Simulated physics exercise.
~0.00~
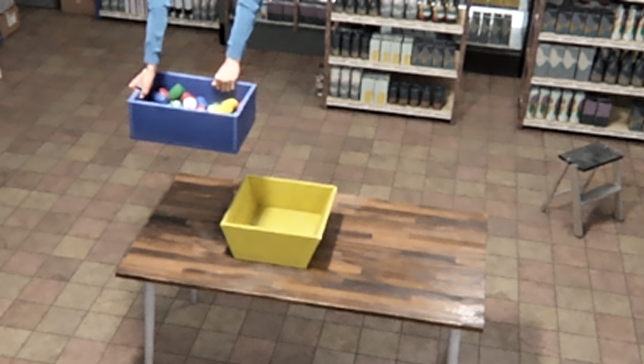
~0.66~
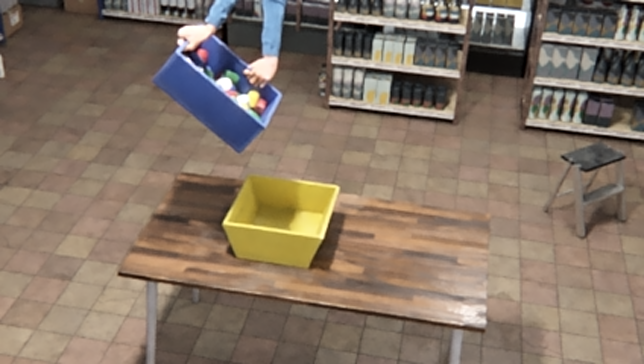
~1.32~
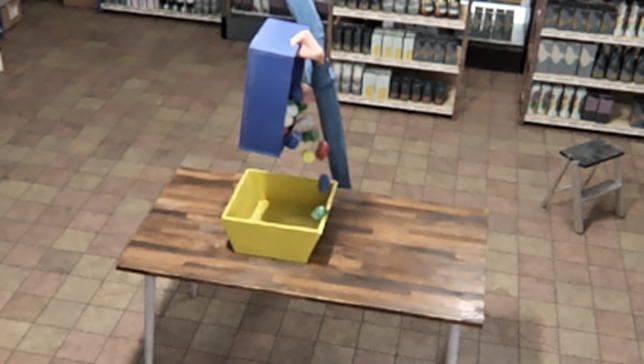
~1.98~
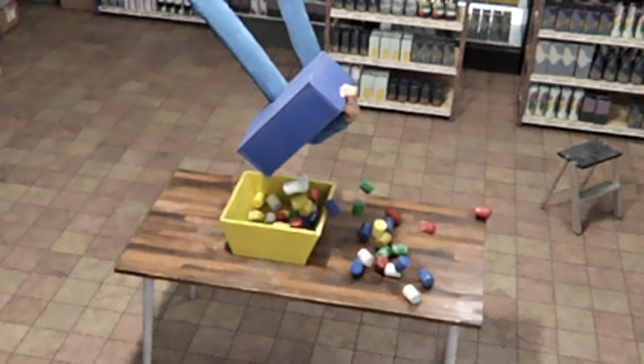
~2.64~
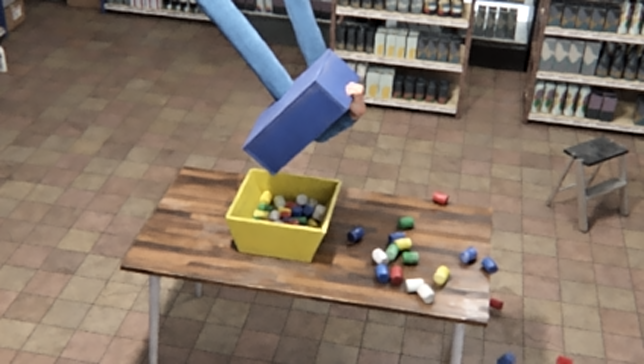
A blue box full of small colourful jars is held by two hands above a wooden table in a tiled shop, seen from above, with stocked shelves behind and a stool at the right. Below it, an open yellow box stands still on the tabletop. The hands tip the blue box steadily to the right until the jars tumble out towards the yellow box. As it turns further over, many land inside while others scatter across the table's right side. Finally the upturned box stays tilted, the yellow box holds a pile, and some strays have dropped to the floor.
